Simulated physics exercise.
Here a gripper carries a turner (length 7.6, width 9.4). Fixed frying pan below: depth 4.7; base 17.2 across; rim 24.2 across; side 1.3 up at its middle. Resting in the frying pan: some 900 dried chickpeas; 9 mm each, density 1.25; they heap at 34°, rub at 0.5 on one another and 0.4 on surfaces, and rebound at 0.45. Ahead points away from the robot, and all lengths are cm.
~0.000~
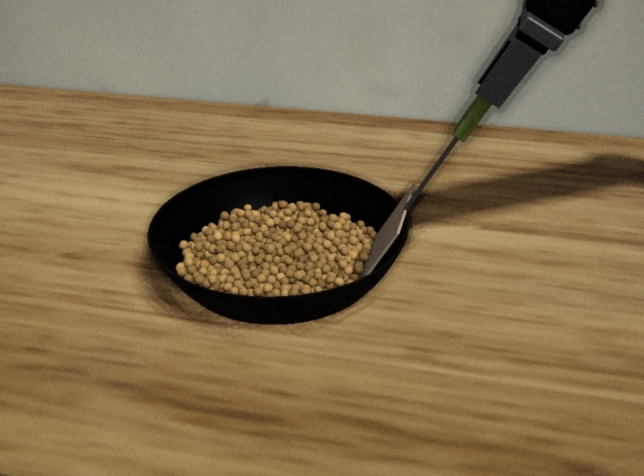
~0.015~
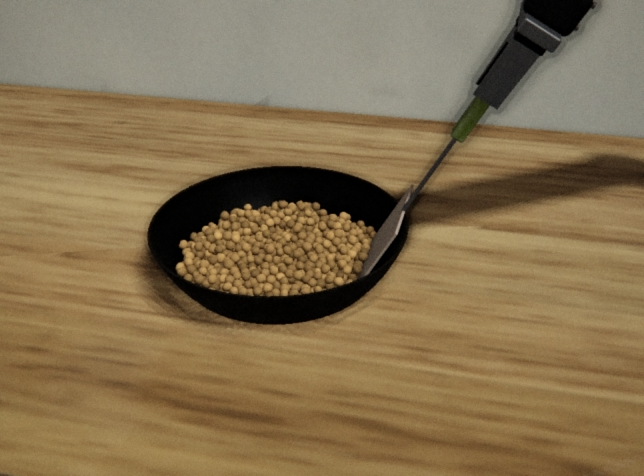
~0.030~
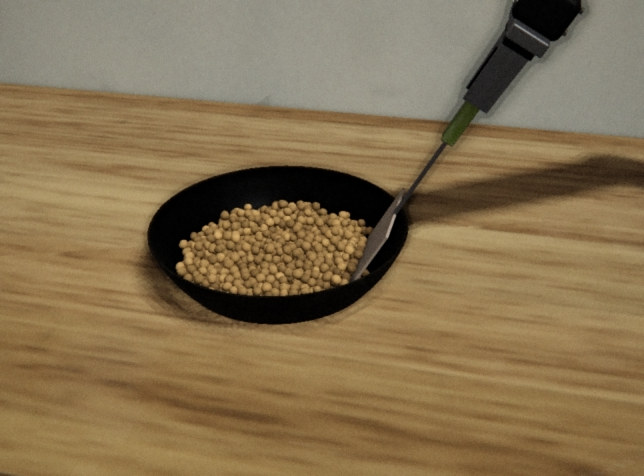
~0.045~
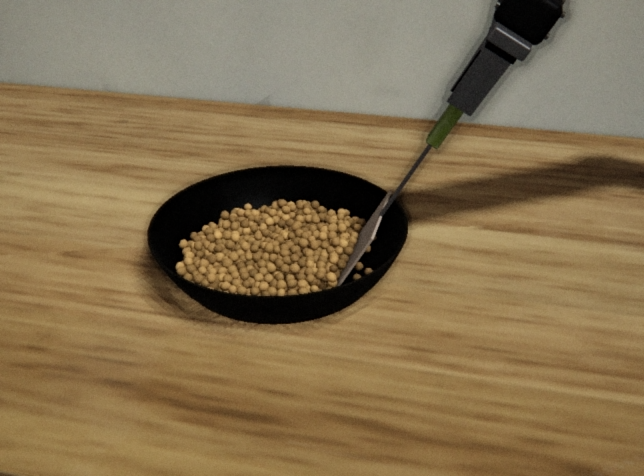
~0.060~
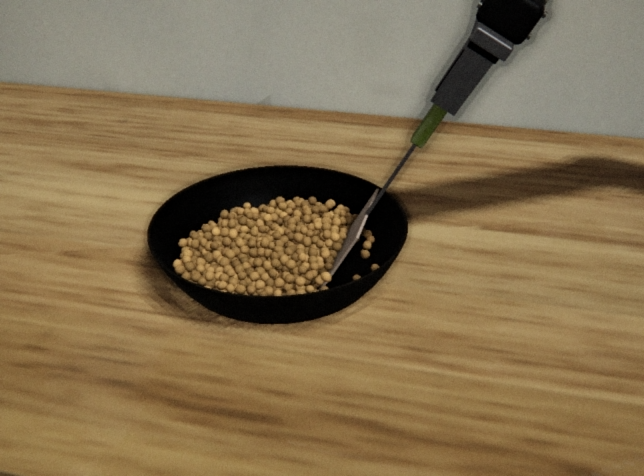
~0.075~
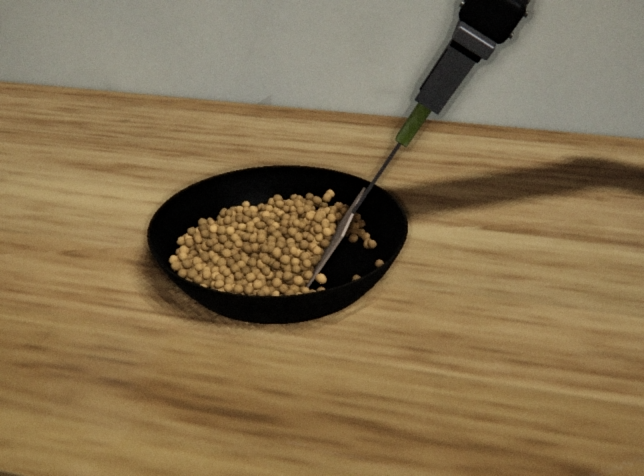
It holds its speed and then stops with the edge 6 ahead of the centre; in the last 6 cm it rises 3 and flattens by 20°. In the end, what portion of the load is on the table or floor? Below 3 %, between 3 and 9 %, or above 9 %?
Between 3 and 9 %.
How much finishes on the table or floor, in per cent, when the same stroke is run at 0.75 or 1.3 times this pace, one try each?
Estimates in order: 0 per cent, 15 per cent.
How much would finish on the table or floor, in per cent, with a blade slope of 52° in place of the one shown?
My guess is close to 5 per cent.
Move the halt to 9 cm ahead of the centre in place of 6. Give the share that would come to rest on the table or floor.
Near 35 per cent.
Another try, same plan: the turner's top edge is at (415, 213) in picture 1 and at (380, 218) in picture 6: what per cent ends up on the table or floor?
I'd put it at roughly 0 per cent.
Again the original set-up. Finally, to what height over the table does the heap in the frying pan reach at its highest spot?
Some 6.0 cm.
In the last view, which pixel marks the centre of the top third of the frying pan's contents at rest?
It is centred near (201, 221) in the last view.
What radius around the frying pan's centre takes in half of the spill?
The answer is around 24 cm.
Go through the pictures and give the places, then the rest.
Turner top edge at (407, 207), sloping 61°; upper third of the load around (283, 248), from x 180 to 375, top at y 205; 900 in the frying pan, in the first frame.
Turner top edge at (405, 208), sloping 61°; upper third of the load around (283, 248), from x 180 to 375, top at y 205, in the second frame.
Turner top edge at (396, 211), sloping 61°; upper third of the load around (286, 247), from x 180 to 375, top at y 205, in the third frame.
Turner top edge at (382, 213), sloping 61°; upper third of the load around (287, 245), from x 180 to 370, top at y 205, in the fourth frame.
Turner top edge at (368, 212), sloping 61°; upper third of the load around (283, 241), from x 175 to 375, top at y 200, in the fifth frame.
Turner top edge at (354, 210), sloping 61°; upper third of the load around (279, 238), from x 175 to 380, top at y 195; 900 in the frying pan, in the sixth frame.
By 0.11 s, sloping 61°, highest piece 7 above the table; 900 in the frying pan.
By 0.15 s, sloping 52°, highest piece 8 above the table; 899 in the frying pan, 1 on the blade or in flight.
By 0.37 s, sloping 41°, highest piece 6 above the table; 848 in the frying pan, 44 on the table or floor, 8 on the blade or in flight.
By 1.42 s, sloping 41°, highest piece 6 above the table; 845 in the frying pan, 55 on the table or floor.
Final count, 845 in the frying pan, 55 on the table or floor. That is 6 % on the table or floor.
